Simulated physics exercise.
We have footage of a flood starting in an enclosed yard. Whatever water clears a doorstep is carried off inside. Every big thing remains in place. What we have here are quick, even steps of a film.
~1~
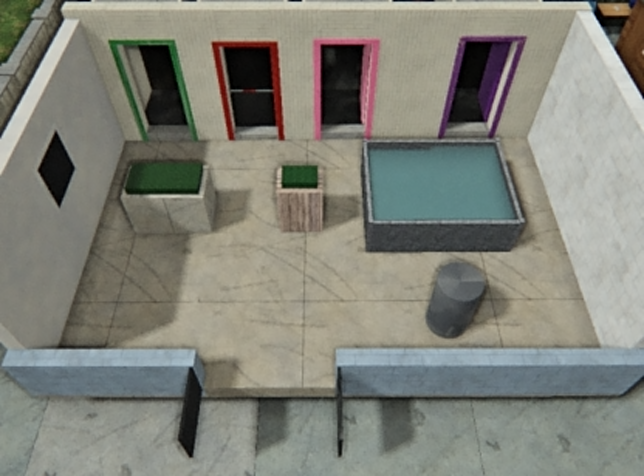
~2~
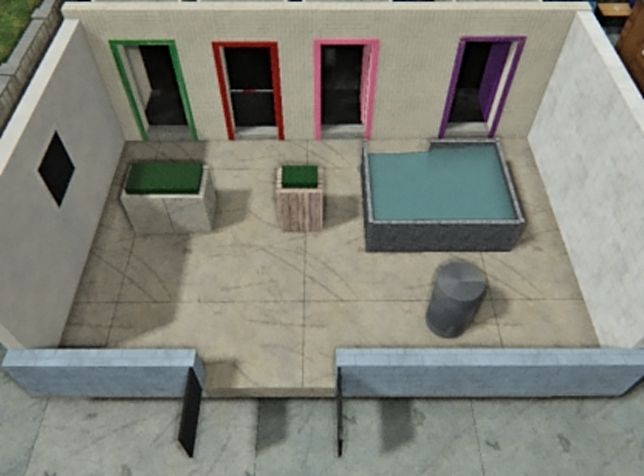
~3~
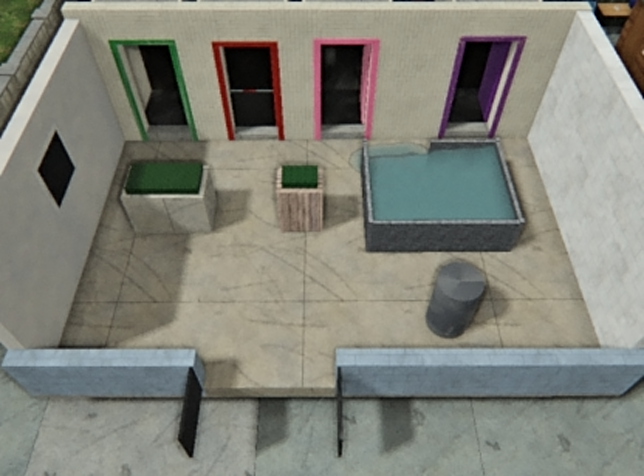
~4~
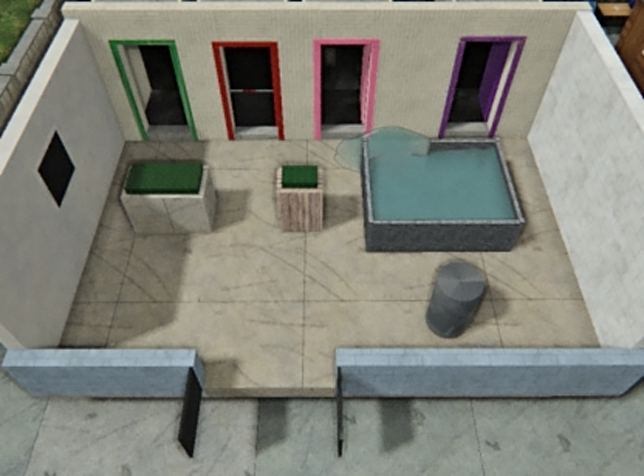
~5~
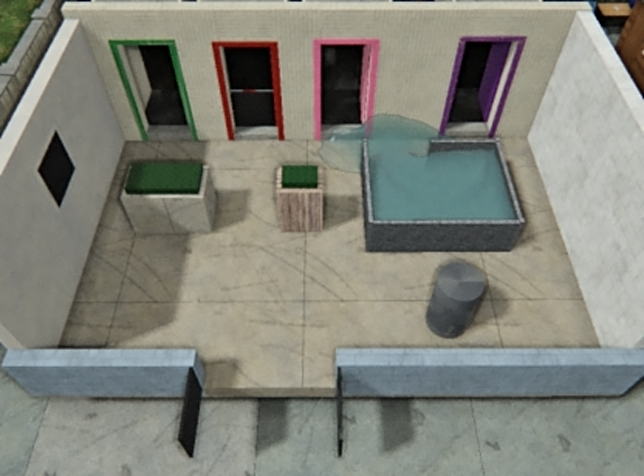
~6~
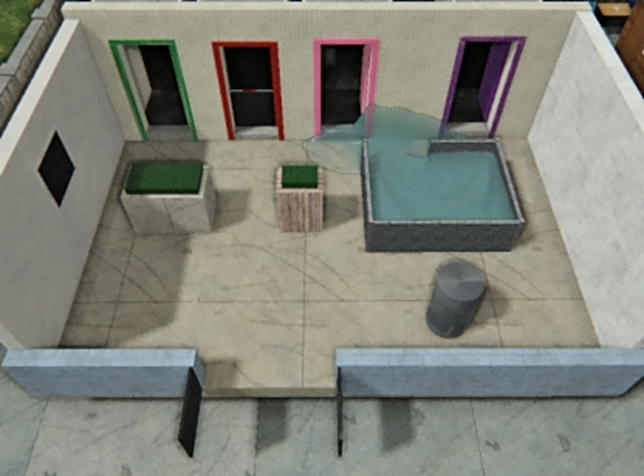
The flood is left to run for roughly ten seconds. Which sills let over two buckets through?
Outcome: The purple door will let in an allowed amount; the red door will let in an allowed amount; the pink door will let in too much; the green door will let in an allowed amount.
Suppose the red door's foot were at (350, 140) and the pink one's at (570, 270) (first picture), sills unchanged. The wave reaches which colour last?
The one in pink.
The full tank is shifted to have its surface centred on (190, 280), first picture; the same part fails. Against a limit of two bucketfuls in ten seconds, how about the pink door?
Pink falls short.
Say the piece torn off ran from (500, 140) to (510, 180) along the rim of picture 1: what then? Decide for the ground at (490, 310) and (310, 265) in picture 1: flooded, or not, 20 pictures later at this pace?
Order as given: Inundated, then unwetted.
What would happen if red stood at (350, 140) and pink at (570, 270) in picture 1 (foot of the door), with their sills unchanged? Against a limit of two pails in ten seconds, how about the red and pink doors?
Well, the red door overflows, but the pink door falls below the limit.
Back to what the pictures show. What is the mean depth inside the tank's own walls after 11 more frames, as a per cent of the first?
Some 54 per cent.
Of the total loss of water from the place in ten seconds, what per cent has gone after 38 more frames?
Roughly 60 percent.
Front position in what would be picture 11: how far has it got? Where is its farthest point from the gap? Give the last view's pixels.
The farthest point of the front sits at (222, 146).
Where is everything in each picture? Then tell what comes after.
The first frame shows the open tank at (437, 182) is whole and still.
In the second frame, the front is at a hidden place, out from the gap on the open tank's far side.
In the third frame, water pours out on the open tank's far side and has run to a hidden place.
In the fourth frame, the front is at (435, 140), out from the gap on the open tank's far side.
In the fifth frame, the front is at (456, 140), out from the gap on the open tank's far side.
In the sixth frame, the front is at (473, 140), out from the gap on the open tank's far side.
A moment on, water covers 15 % of the floor; the purple door wet at the sill, nothing in, the red door wet at the sill, nothing in, the pink door over two buckets in, the green door not reached.
Next, water covers 30 % of the floor; the purple door wet at the sill, nothing in, the red door wet at the sill, nothing in, the pink door far over two buckets in, the green door wet at the sill, nothing in.
Then, water covers 50 % of the floor; the purple door wet at the sill, nothing in, the red door wet at the sill, nothing in, the pink door far over two buckets in, the green door wet at the sill, nothing in.
Later, water covers 75 % of the floor; the purple door wet at the sill, nothing in, the red door wet at the sill, nothing in, the pink door far over two buckets in, the green door wet at the sill, nothing in.
In the end, water covers 90 % of the floor; the purple door wet at the sill, nothing in, the red door wet at the sill, nothing in, the pink door far over two buckets in, the green door wet at the sill, nothing in.
